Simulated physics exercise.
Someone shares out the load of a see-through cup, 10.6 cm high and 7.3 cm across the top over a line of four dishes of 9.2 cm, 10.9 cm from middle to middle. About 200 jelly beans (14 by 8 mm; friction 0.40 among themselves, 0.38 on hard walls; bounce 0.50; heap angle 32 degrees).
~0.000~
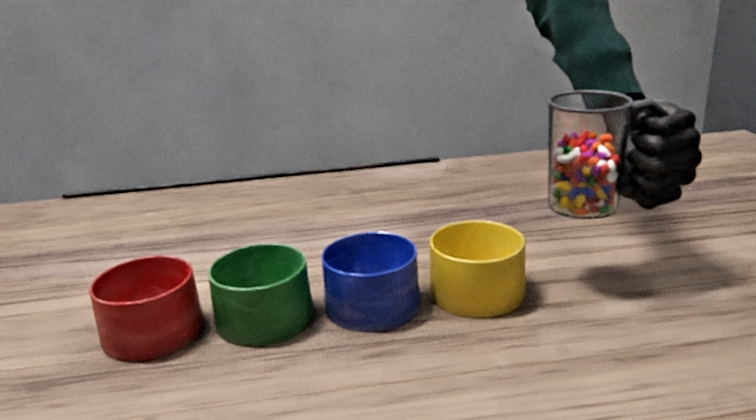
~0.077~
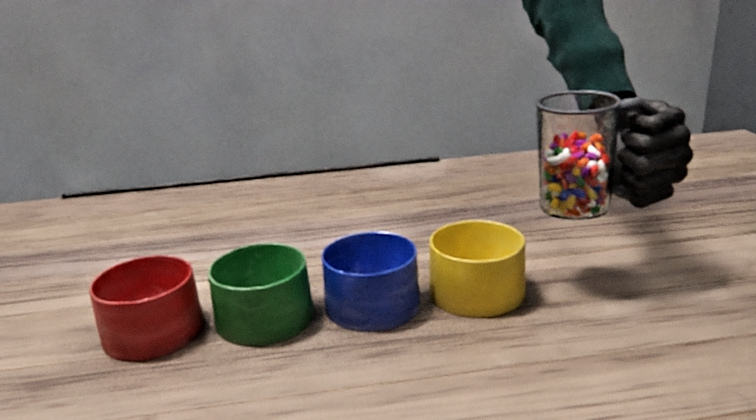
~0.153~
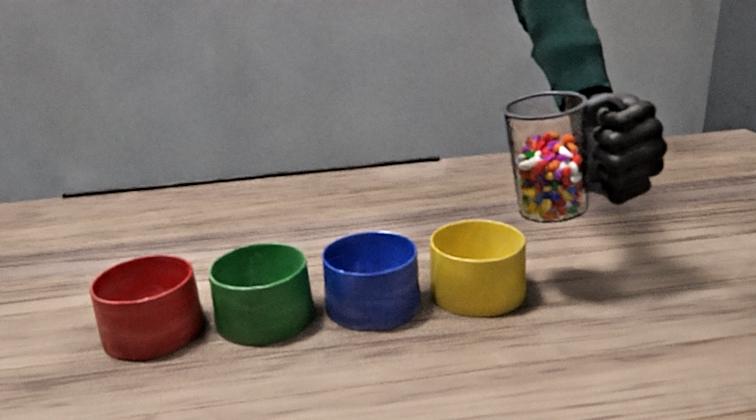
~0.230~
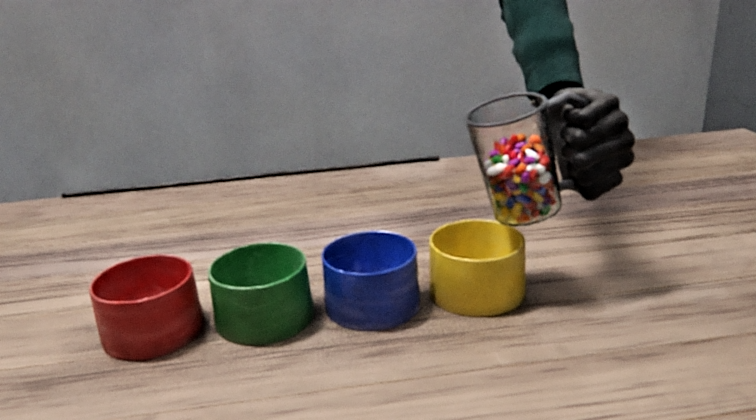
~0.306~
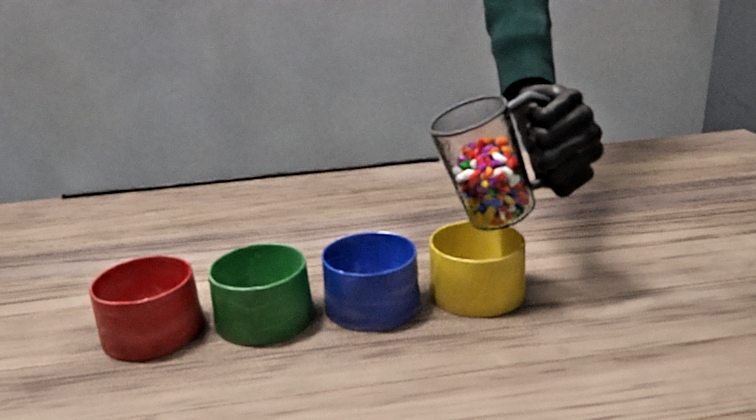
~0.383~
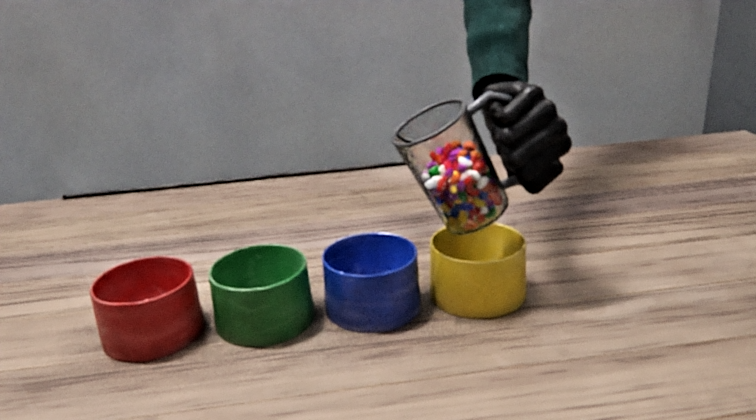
On a wooden tabletop, a black-gloved hand moves a clear mug of colourful jelly beans left above four coloured dishes, tilting it leftward.
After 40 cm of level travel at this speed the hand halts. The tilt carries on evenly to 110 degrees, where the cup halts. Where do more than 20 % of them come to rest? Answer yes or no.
Red dish: Yes; blue dish: No; green dish: No; yellow dish: No; on the counter: No.
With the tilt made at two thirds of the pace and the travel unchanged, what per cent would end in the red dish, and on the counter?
Then: Red 100, counter 0.
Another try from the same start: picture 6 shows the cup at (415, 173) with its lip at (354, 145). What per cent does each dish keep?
Red 100, blue 0, green 0, yellow 0.
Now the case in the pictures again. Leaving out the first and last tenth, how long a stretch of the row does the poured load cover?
Roughly 5 cm.
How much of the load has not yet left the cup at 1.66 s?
Roughly 65 per cent.
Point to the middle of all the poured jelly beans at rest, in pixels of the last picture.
Near (140, 312).
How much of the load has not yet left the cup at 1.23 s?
Roughly 95 per cent.
Then, at 0.89 s, tilt 66 degrees; cup holds 100 %.
Then, at 1.23 s, tilt 92 degrees; cup holds 95 %.
After 1.66 s, tilt 110 degrees; cup holds 65 %, red 30 %.
At rest (3.2 s), red 95 %, blue 0 %, green 0 %, yellow 0 %, counter 5 %.
